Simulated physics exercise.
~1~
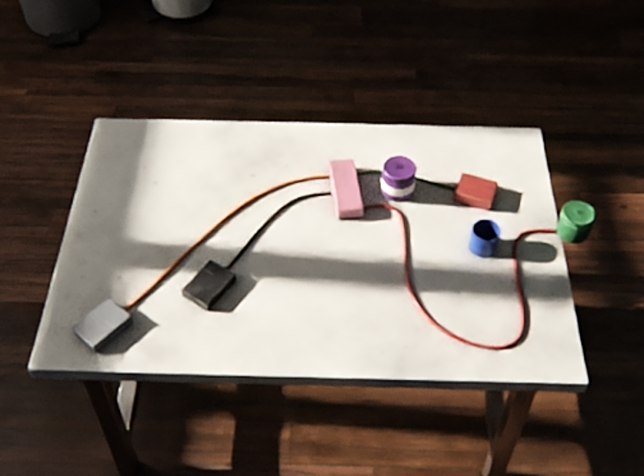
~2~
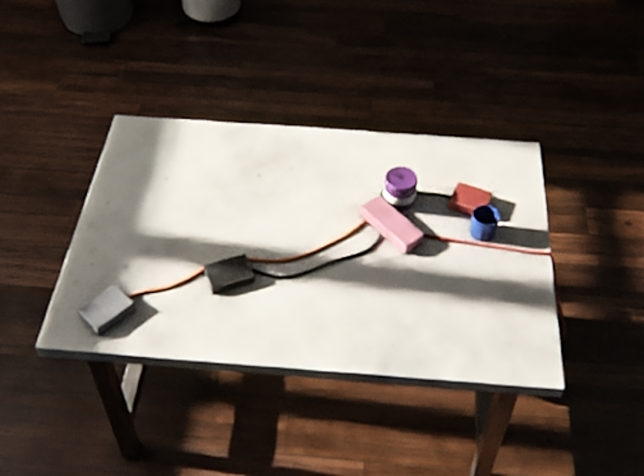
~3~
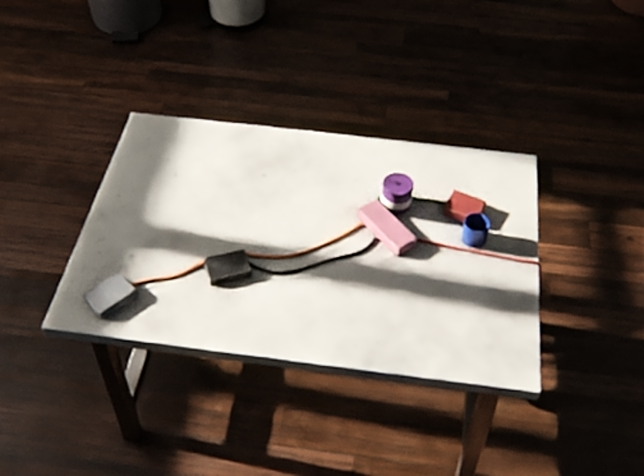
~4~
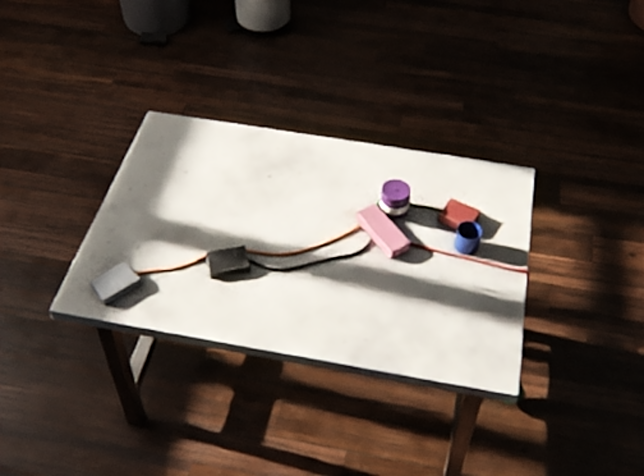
A green cylinder tipped off the right edge of the white table and dropped out of sight, its red cable pulling the pink block askew and tugging the black box a little, while the grey box and red block stayed put and everything then lay still.
